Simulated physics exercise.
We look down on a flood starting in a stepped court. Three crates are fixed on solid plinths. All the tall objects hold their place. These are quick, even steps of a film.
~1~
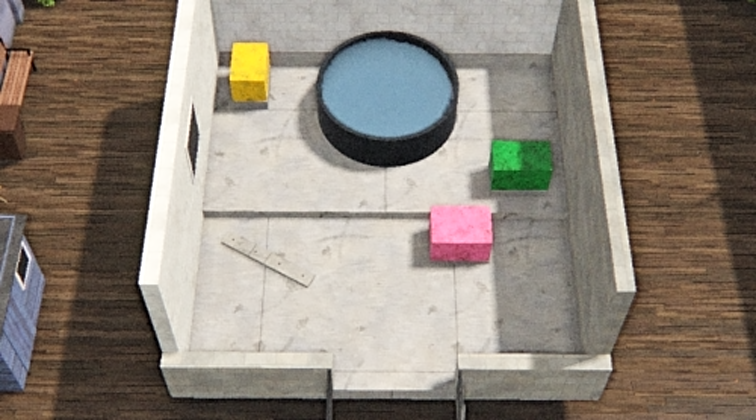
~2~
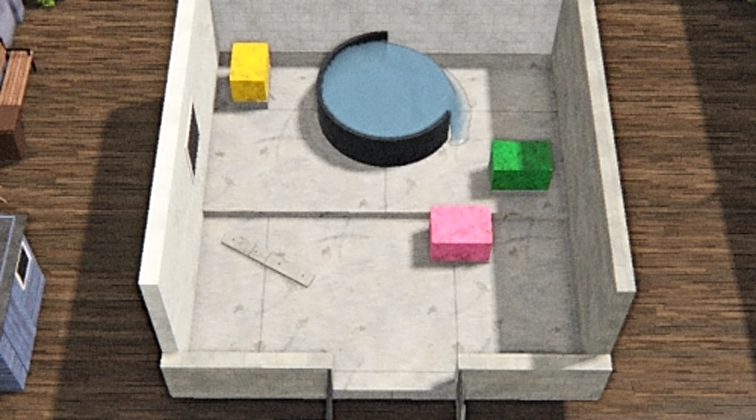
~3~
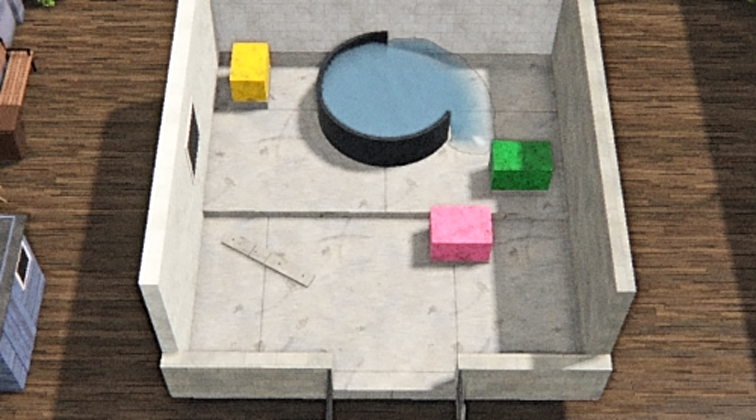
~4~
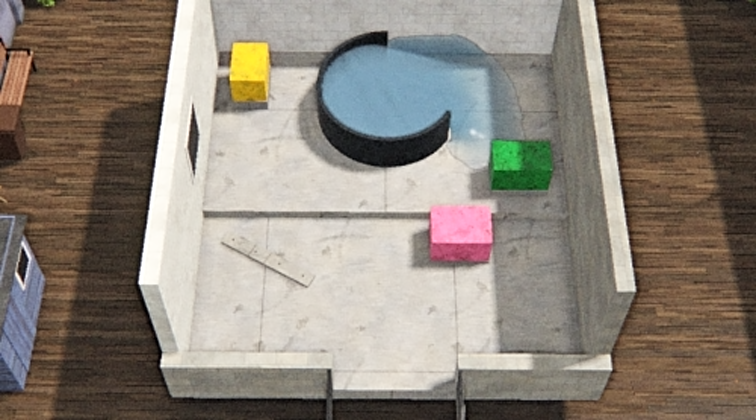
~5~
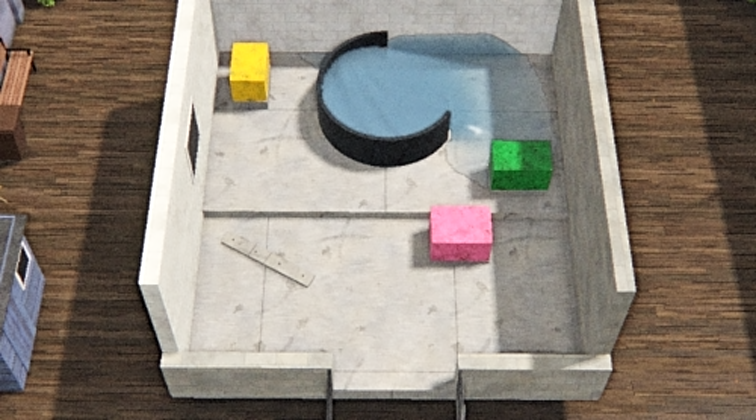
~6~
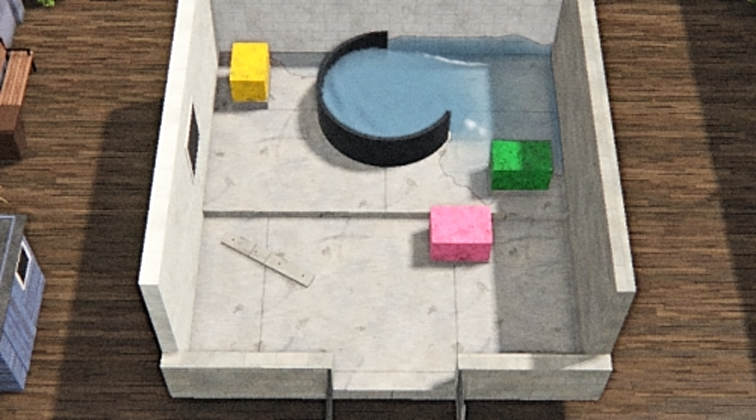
In a walled, stepped court, a round pool's side opens and water spreads rightward across the upper floor, reaching the green block.
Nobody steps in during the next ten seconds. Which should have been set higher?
The yellow crate stays dry; the green crate gets wet; the pink crate gets wet.
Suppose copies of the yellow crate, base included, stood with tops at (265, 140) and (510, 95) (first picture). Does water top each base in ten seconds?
In turn: Remains dry, ends up wet.
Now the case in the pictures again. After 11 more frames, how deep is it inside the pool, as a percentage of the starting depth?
Close to 32 %.
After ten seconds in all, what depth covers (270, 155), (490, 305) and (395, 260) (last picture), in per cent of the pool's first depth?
About 4, 4 and 8 per cent.
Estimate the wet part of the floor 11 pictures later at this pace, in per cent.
Close to 30 %.
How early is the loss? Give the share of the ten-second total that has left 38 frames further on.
Some 50 per cent.
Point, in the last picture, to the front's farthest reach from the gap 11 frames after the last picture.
Roughly at (568, 322).
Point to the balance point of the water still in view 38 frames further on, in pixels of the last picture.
Near (407, 166).
A moment on, water covers 20 % of the floor; the yellow crate water round its plinth, the green crate water round its plinth, the pink crate water round its plinth.
Next, water covers 30 % of the floor; the yellow crate water round its plinth, the green crate water round its plinth, the pink crate water round its plinth.
Then, water covers 55 % of the floor; the yellow crate water round its plinth, the green crate water round its plinth, the pink crate water round its plinth.
Later, water covers 85 % of the floor; the yellow crate water round its plinth, the green crate water round its plinth, the pink crate water round its plinth.
In the end, water covers 95 % of the floor; the yellow crate stayed above the water, the green crate was topped, the pink crate was topped.
